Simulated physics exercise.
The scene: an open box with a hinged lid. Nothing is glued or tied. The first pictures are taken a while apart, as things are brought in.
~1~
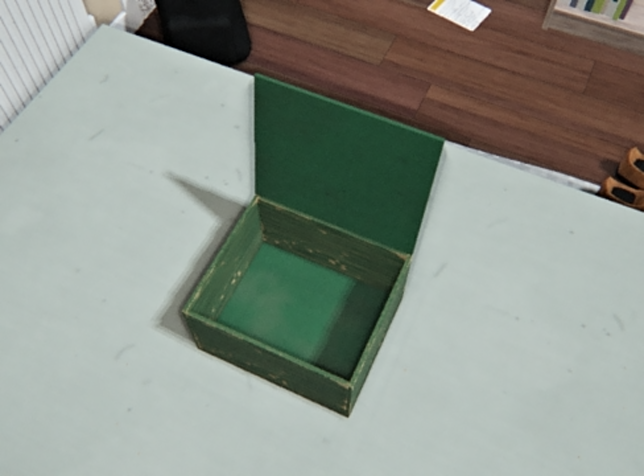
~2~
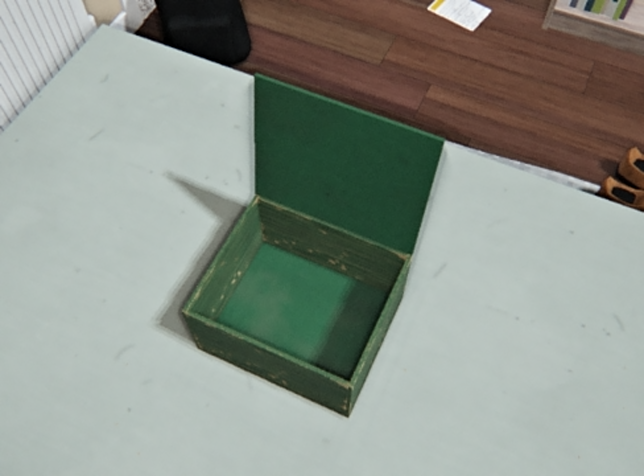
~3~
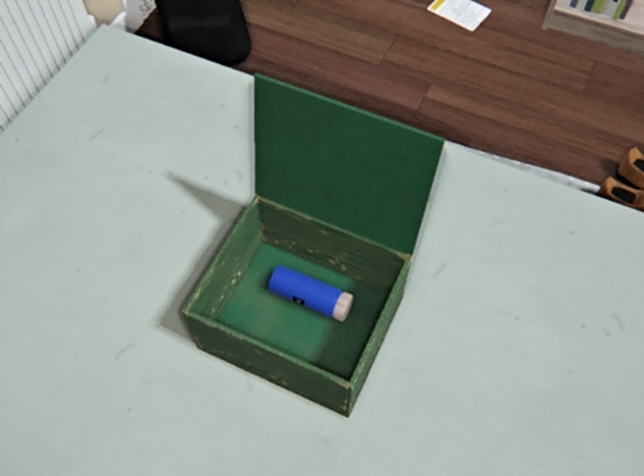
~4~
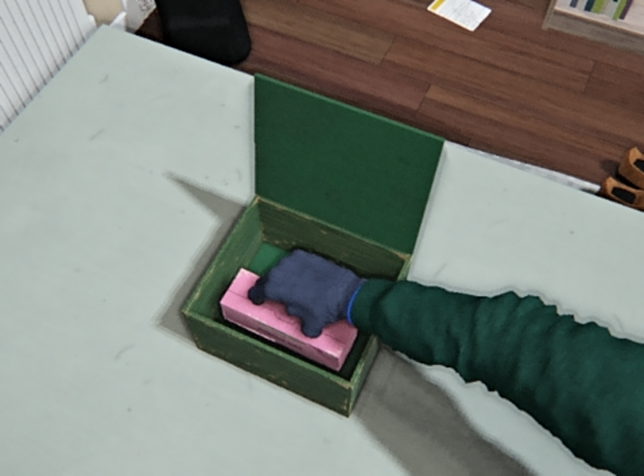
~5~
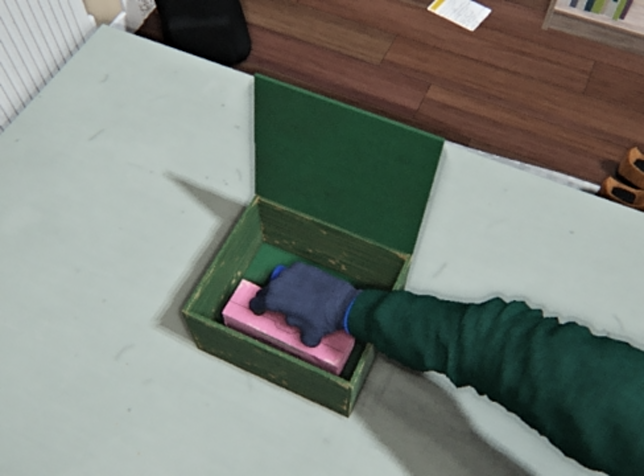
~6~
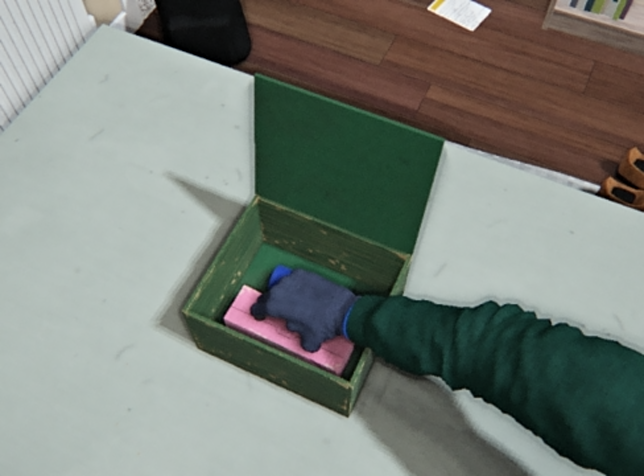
A gloved hand lowering a pink carton into an open green box where a blue shaker lies, then keeping hold of it.
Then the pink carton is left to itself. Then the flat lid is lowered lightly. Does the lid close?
Here the lid shuts flat.
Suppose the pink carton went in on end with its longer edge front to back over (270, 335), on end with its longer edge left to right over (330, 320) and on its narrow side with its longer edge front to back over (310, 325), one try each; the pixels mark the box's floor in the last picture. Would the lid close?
In the first case it will not close; in the second case it stays ajar; in the third case it closes.
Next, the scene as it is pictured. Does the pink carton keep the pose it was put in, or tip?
The pink carton stays as placed.
Then, 1.30 s later than the last frame, lid 83° above the rim.
Then, 1.70 s later than the last frame, lid 47° above the rim.
Then, 1.90 s later than the last frame, lid 17° above the rim.
When it is over, lid shut; both as before. End places, in pixels of the last picture, pink carton near (290, 334).
